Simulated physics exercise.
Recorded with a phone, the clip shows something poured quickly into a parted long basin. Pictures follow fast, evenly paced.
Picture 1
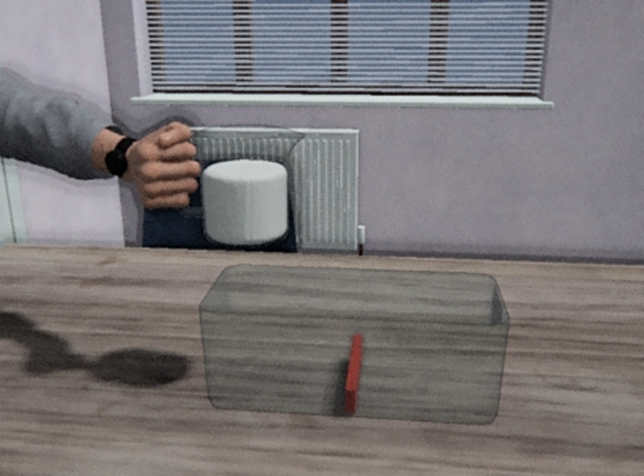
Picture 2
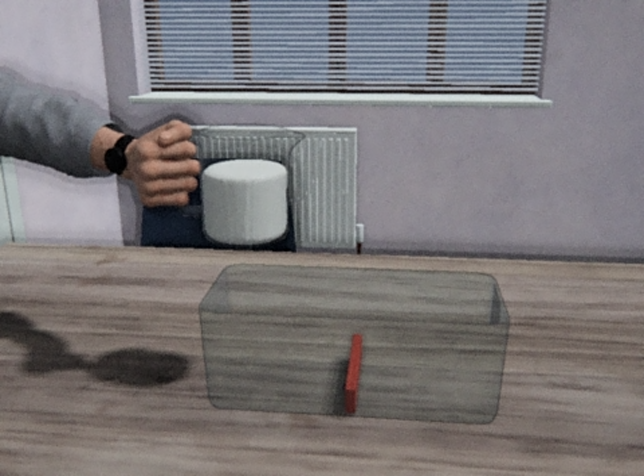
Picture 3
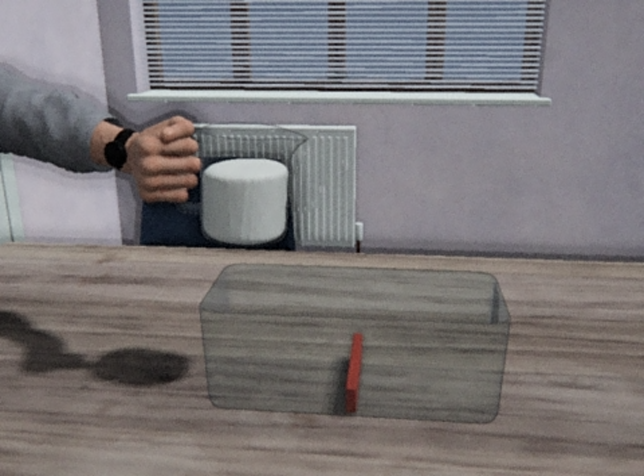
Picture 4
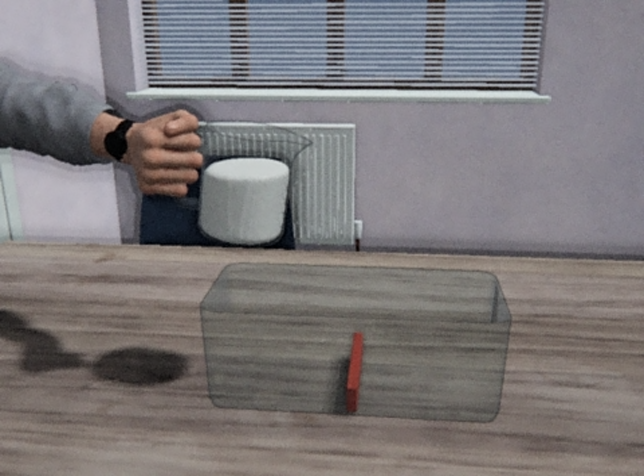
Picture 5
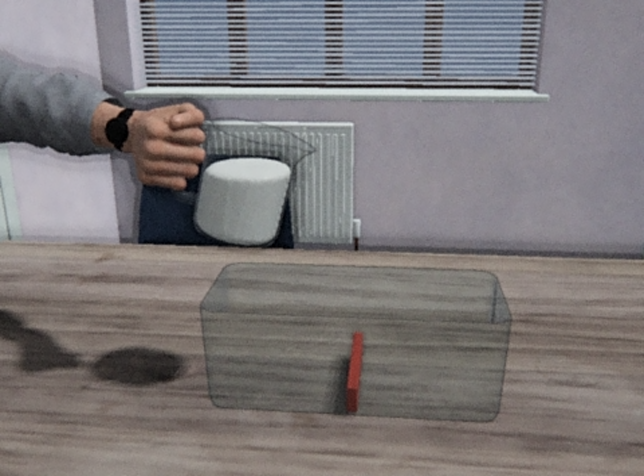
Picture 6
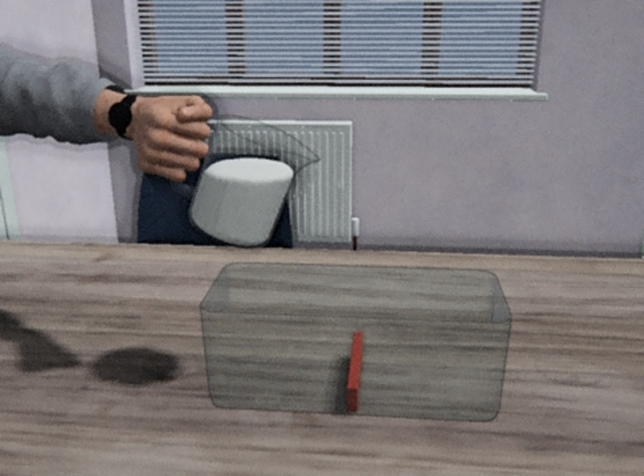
In the video, a hand wearing a dark watch holds a clear pitcher of white liquid above a wooden table, behind a long transparent basin with a red divider, and gradually tilts the pitcher to the right.
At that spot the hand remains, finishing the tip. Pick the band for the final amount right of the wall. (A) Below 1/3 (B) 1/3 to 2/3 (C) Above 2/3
Answer: B.
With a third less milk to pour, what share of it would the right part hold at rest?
Estimate: Around 20 per cent.
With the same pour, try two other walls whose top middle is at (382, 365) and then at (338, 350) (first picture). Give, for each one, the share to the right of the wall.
First some 5, then 70 per cent.
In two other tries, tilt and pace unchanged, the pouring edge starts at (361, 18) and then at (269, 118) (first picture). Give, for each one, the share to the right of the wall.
Around 75 percent first, around 10 percent second.
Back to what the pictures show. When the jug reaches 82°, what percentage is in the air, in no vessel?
I'd put it at roughly 15 percent of it.
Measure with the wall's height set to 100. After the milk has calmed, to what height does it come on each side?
I'd say about 40 for the left and about 40 for the right.
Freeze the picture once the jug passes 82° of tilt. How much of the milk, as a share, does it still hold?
Around 80 in a hundred.
A moment on, the jug is tipped on its side and 79 per cent is still to pour, 1 is left of the wall and 4 right of it.
Next, the jug is tipped right over and 14 per cent is still to pour, 28 is left of the wall and 47 right of it.
Then the jug is tipped right over and 0 per cent is still to pour, 49 is left of the wall and 50 right of it.
Later the jug is tipped right over and 0 per cent is still to pour, 49 is left of the wall and 50 right of it.
Finally, 49 per cent lies left of the wall, 50 right of it and 1 outside.
